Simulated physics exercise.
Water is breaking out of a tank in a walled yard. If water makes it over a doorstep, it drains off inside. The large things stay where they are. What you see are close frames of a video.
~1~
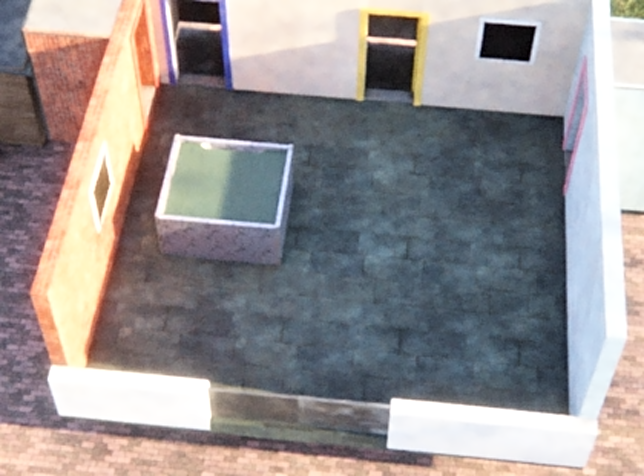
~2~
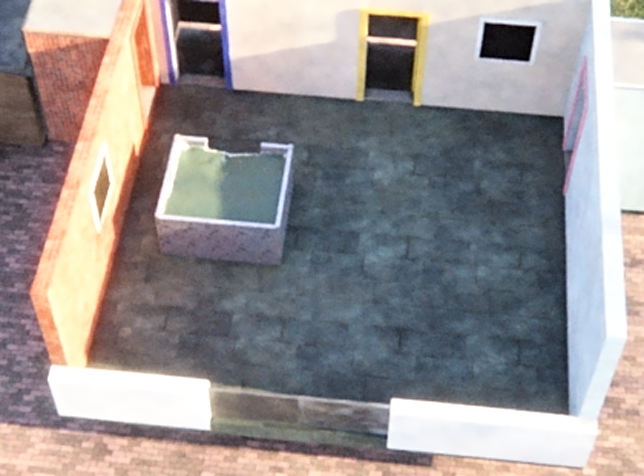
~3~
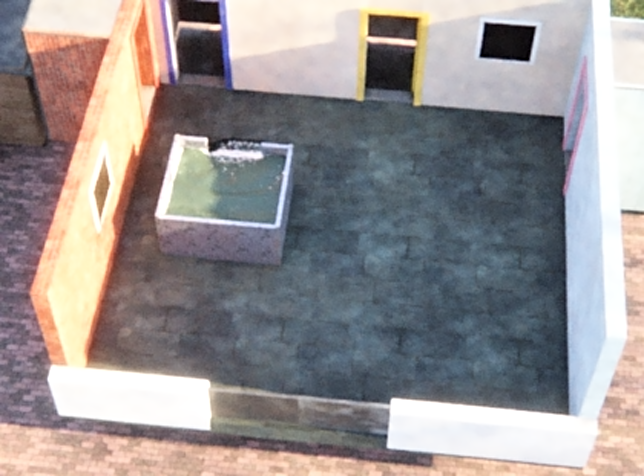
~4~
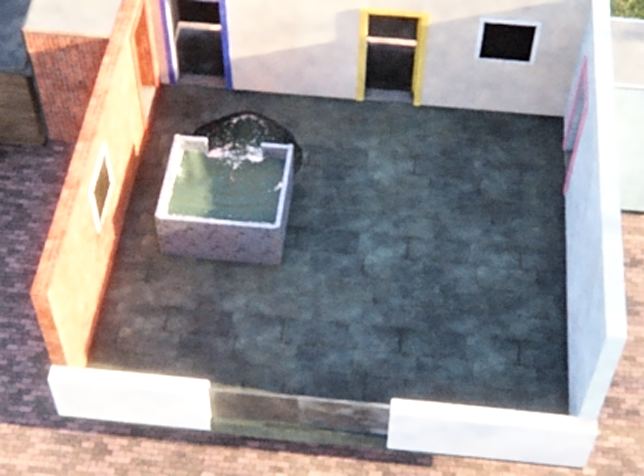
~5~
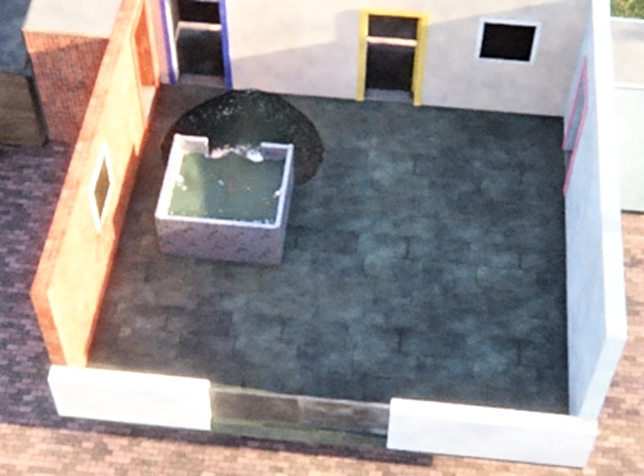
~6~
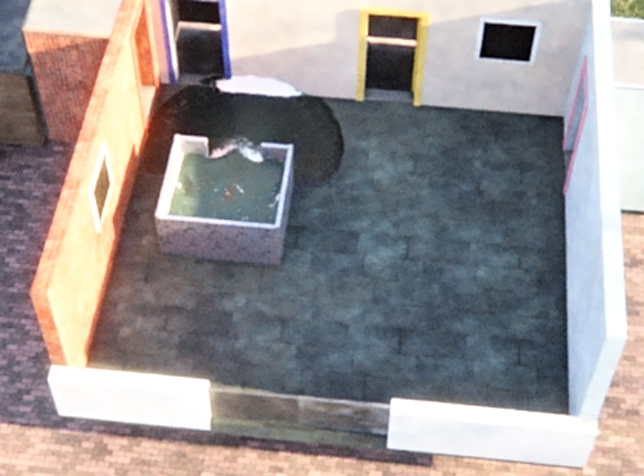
Water pours from a gap in the tank's far side and spreads across the dark yard floor.
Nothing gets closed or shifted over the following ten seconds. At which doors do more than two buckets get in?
In order: I expect the yellow door to see over two buckets, I expect the blue door to see over two buckets, I expect the red door to see two buckets at most, I expect the pink door to see over two buckets.
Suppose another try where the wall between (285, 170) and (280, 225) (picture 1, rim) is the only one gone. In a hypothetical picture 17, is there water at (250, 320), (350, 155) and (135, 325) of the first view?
Sequence: Spared / spared / spared.
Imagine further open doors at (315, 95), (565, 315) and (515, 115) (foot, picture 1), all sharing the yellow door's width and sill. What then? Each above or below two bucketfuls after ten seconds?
First crosses the line, second stays short of it, third stays short of it.
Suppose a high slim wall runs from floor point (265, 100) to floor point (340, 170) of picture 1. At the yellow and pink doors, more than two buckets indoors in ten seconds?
One by one: Yellow lets less in; pink lets less in.
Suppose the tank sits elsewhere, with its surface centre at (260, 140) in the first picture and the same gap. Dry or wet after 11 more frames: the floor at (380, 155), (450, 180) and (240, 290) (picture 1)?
In that order: Wet, awash, not flooded.
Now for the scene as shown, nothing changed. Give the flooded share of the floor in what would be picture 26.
That should be about 40 %.
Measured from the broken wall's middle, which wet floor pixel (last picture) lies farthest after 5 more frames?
Roughly (422, 105).
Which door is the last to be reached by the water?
It's the one in pink.
A moment on, water covers 20 % of the floor; the yellow door wet at the sill, nothing in, the blue door far over two buckets in, the red door wet at the sill, nothing in, the pink door not reached.
Next, water covers 25 % of the floor; the yellow door under two buckets in, the blue door far over two buckets in, the red door wet at the sill, nothing in, the pink door not reached.
Then, water covers 40 % of the floor; the yellow door over two buckets in, the blue door far over two buckets in, the red door wet at the sill, nothing in, the pink door over two buckets in.
Later, water covers 60 % of the floor; the yellow door over two buckets in, the blue door far over two buckets in, the red door wet at the sill, nothing in, the pink door far over two buckets in.
In the end, water covers 85 % of the floor; the yellow door over two buckets in, the blue door far over two buckets in, the red door wet at the sill, nothing in, the pink door far over two buckets in.
